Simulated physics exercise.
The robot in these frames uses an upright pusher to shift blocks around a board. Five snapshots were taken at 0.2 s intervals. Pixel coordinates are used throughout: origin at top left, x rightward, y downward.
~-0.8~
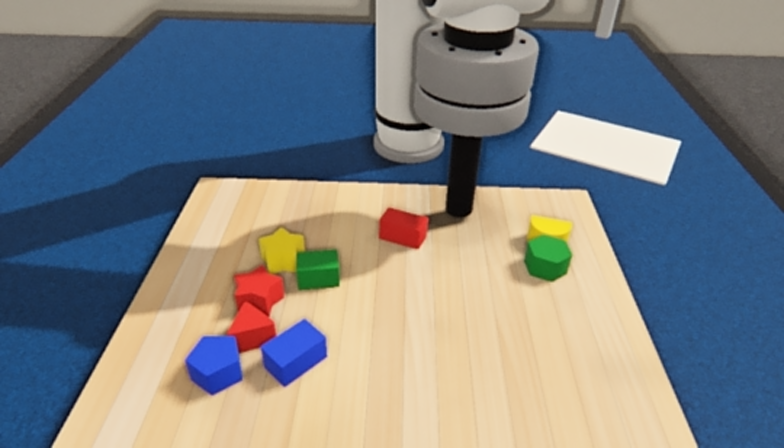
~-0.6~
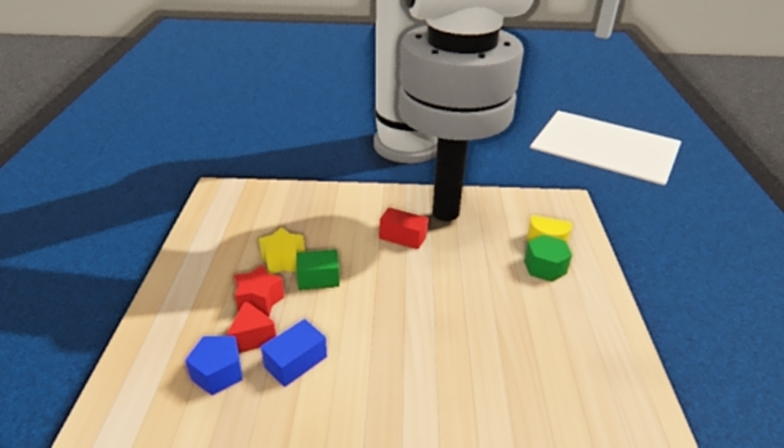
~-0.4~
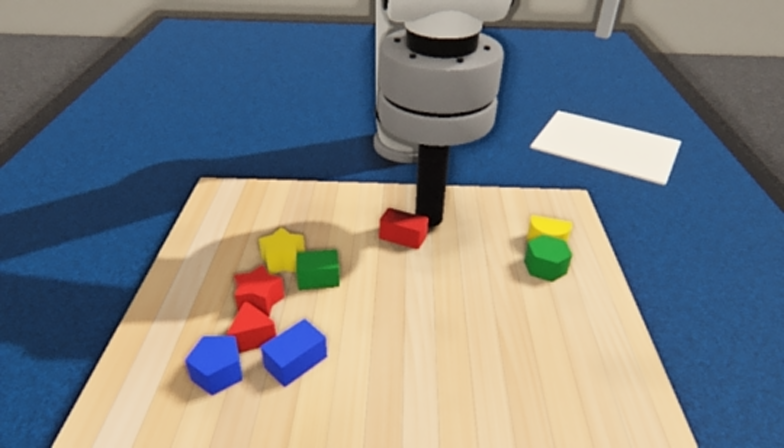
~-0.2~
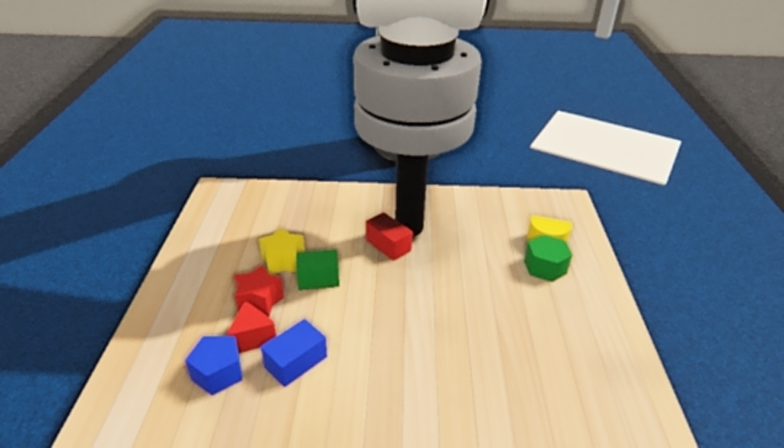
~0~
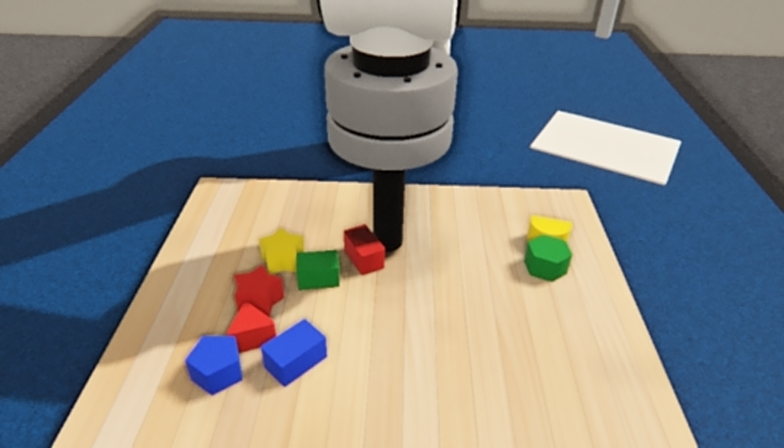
A pale wooden board lies on a blue-covered table, seen from above its front edge by a still camera. Red, blue, green and yellow blocks cluster at left, a red block sits near the top middle, a yellow and a green block touch at right, and white card lies beyond. The robot's black upright pusher slides left, meets the lone red block and pushes it, turning, toward the green rectangle.
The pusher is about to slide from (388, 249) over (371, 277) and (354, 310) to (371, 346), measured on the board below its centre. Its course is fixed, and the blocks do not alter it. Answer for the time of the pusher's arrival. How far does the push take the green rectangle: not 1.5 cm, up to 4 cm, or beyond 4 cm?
The move is medium, 1.5 to 4 cm.
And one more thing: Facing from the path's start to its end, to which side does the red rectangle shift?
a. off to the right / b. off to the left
Letter a.
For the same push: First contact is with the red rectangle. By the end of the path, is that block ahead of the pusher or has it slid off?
The block lies off to the side or behind.
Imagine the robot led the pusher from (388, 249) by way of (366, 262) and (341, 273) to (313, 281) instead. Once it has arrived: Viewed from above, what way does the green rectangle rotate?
Anticlockwise, looking down.
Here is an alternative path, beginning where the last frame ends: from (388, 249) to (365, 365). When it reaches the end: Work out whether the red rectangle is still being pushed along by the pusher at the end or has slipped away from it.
Looking at the end of the path, the red rectangle has slipped free of the pusher.
The first path, step by step. One third of the way, pusher at (370, 272); green rectangle at (305, 263); red rectangle at (340, 252), turned 25° clockwise.
Two thirds of the way, pusher at (354, 305); green rectangle at (296, 263), turned 15° clockwise; red rectangle at (335, 256), turned 40° clockwise.
At the end, pusher at (371, 340); blue rectangle not moved; green rectangle at (296, 263), turned 15° clockwise; red rectangle at (335, 256), turned 40° clockwise.
